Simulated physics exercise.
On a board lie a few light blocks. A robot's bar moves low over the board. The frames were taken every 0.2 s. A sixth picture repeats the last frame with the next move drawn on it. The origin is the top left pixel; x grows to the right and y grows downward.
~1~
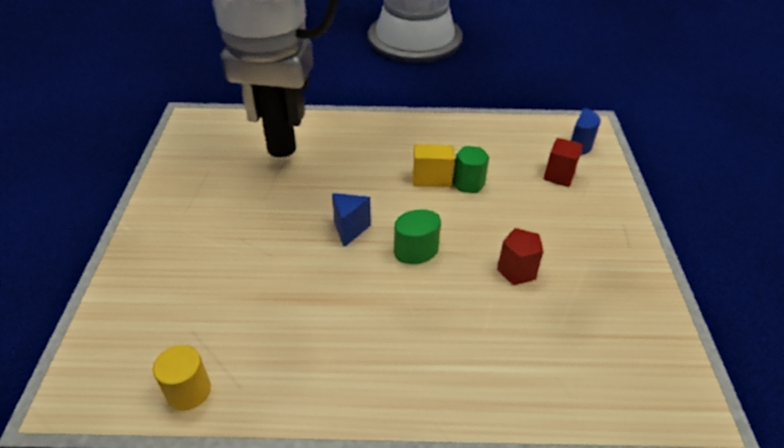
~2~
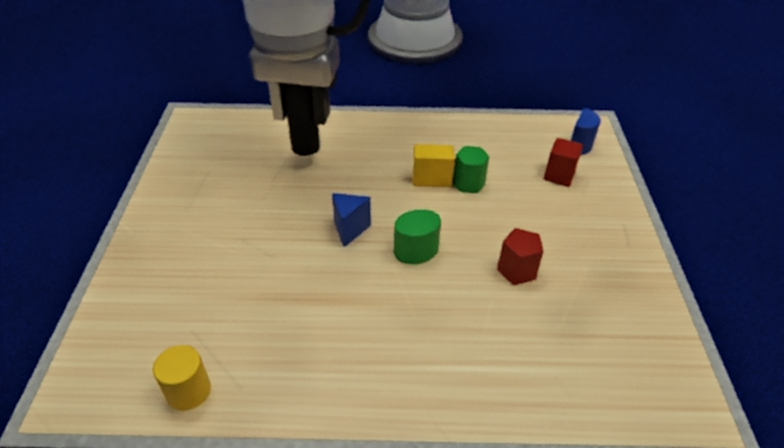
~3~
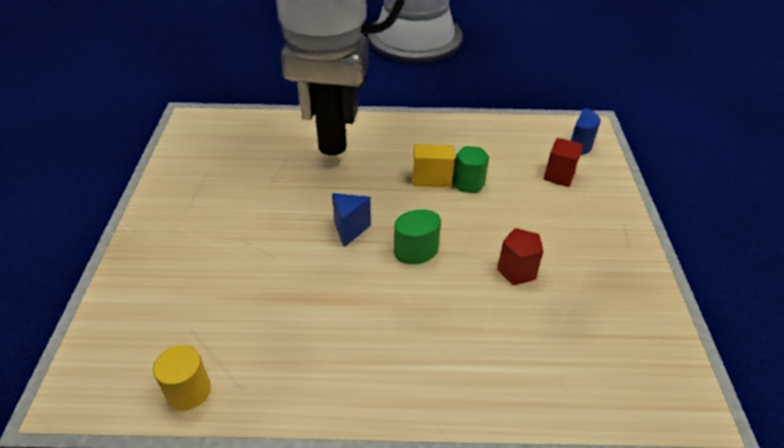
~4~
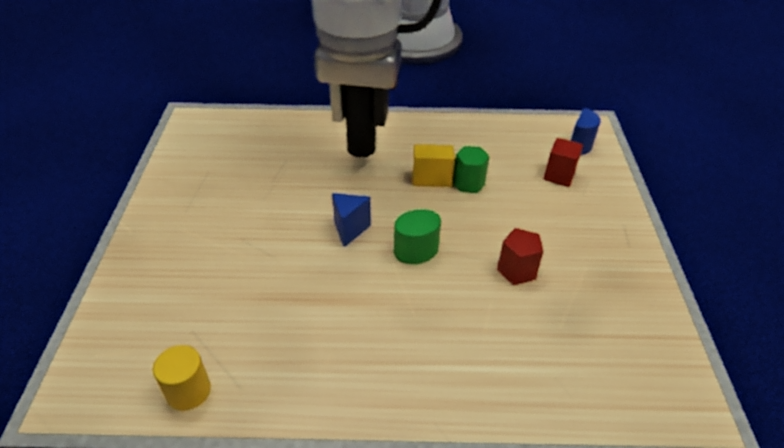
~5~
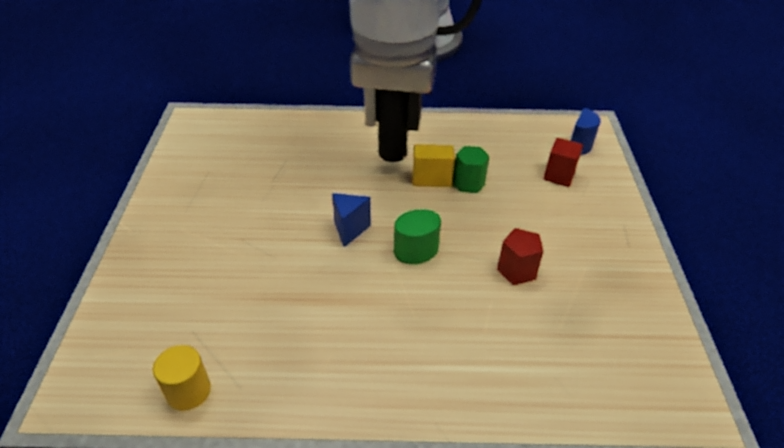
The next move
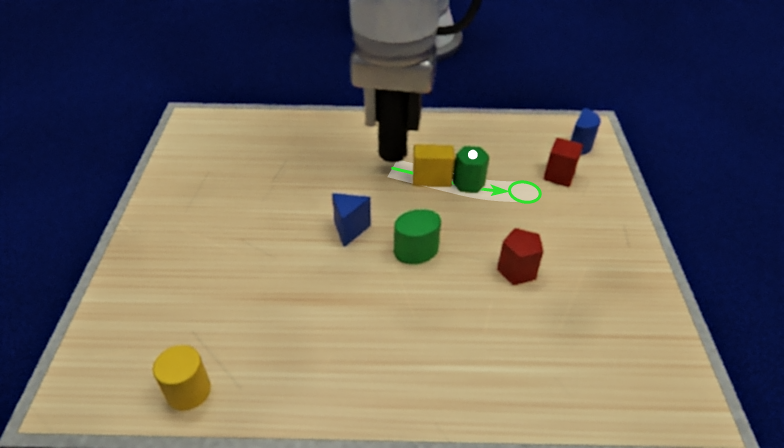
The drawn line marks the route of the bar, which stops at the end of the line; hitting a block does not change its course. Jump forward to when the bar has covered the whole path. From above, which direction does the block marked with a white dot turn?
Rotation: Counter-clockwise.
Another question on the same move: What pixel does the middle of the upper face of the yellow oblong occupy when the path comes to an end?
Pixel (518, 187).
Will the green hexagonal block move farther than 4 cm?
The answer is yes.
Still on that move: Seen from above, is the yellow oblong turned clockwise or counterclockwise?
The turn is clockwise.
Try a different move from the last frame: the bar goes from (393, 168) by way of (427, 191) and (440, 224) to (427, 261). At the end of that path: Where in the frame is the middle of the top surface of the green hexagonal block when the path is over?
The green hexagonal block ends near (505, 157).
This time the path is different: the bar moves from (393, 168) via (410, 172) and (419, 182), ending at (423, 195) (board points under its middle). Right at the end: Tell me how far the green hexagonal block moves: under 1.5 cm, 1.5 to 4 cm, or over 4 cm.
Verdict: From 1.5 to 4 cm.
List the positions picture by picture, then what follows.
The first picture shows bar tip (282, 149); block tops, yellow oblong (434, 151); green hexagonal block (473, 155); red four-sided block (567, 147).
The second picture shows bar (306, 147); blocks unchanged.
The third picture shows bar (333, 147); blocks unchanged.
The fourth picture shows bar (362, 149); blocks unchanged.
The fifth picture shows bar (393, 154); yellow oblong (434, 151); green hexagonal block (473, 155); red four-sided block (567, 147).
Path on the board, from (393, 168) through (456, 184) to (525, 192); the dot is on the green hexagonal block.
The first path, step by step. One third of the way, bar (437, 164); yellow oblong (470, 164), turned 20° clockwise; green hexagonal block (508, 162), turned 50° anticlockwise.
Two thirds of the way, bar (483, 174); yellow oblong (504, 182), turned 60° clockwise; green hexagonal block (517, 164), turned 70° anticlockwise.
At the end, bar (528, 177); yellow oblong (518, 187), turned 100° clockwise; green hexagonal block (563, 165), turned 90° anticlockwise; red four-sided block in place.
